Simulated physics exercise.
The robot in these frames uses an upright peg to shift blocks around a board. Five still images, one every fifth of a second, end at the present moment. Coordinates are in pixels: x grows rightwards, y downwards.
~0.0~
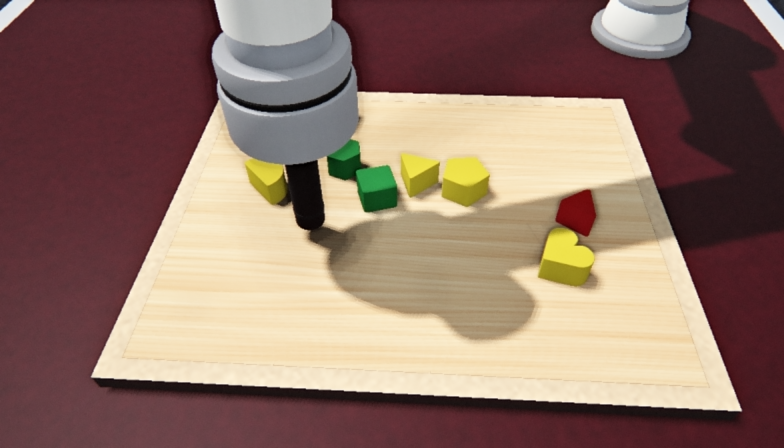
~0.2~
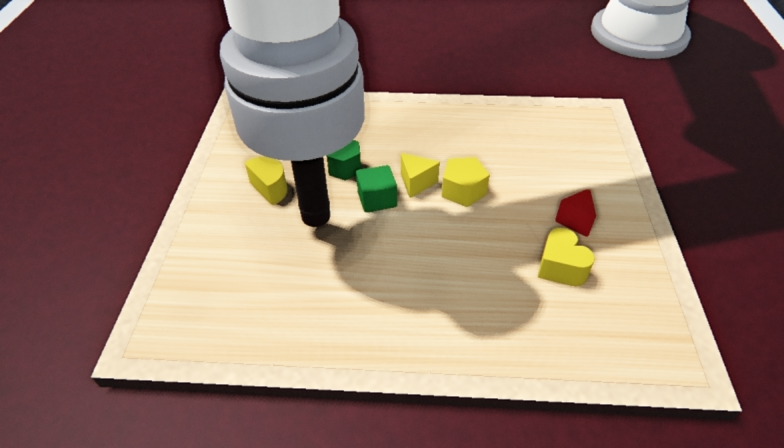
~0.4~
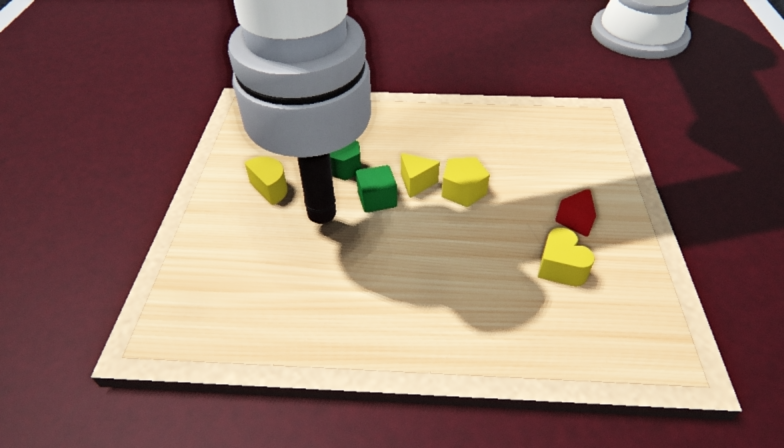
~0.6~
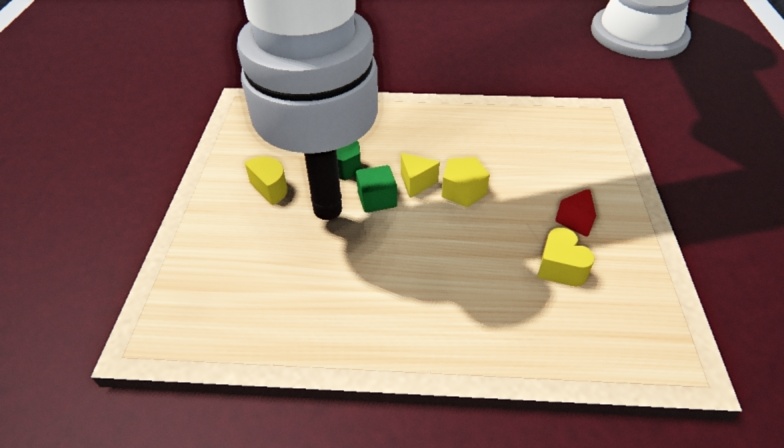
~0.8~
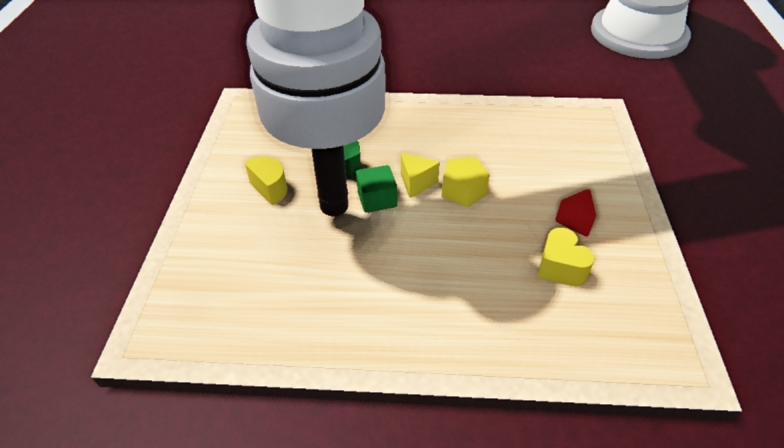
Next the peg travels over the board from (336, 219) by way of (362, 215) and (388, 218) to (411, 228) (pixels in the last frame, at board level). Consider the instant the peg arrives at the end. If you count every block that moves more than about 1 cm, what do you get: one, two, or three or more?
I expect one block to move.
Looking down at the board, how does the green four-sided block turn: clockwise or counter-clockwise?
It rotates counterclockwise.
Halfway along, peg (375, 204); green four-sided block (388, 174), turned 35° anticlockwise.
At the end, peg (411, 216); green six-sided block in place; green four-sided block (391, 175), turned 50° anticlockwise; yellow triangular block (421, 162), turned 15° anticlockwise.
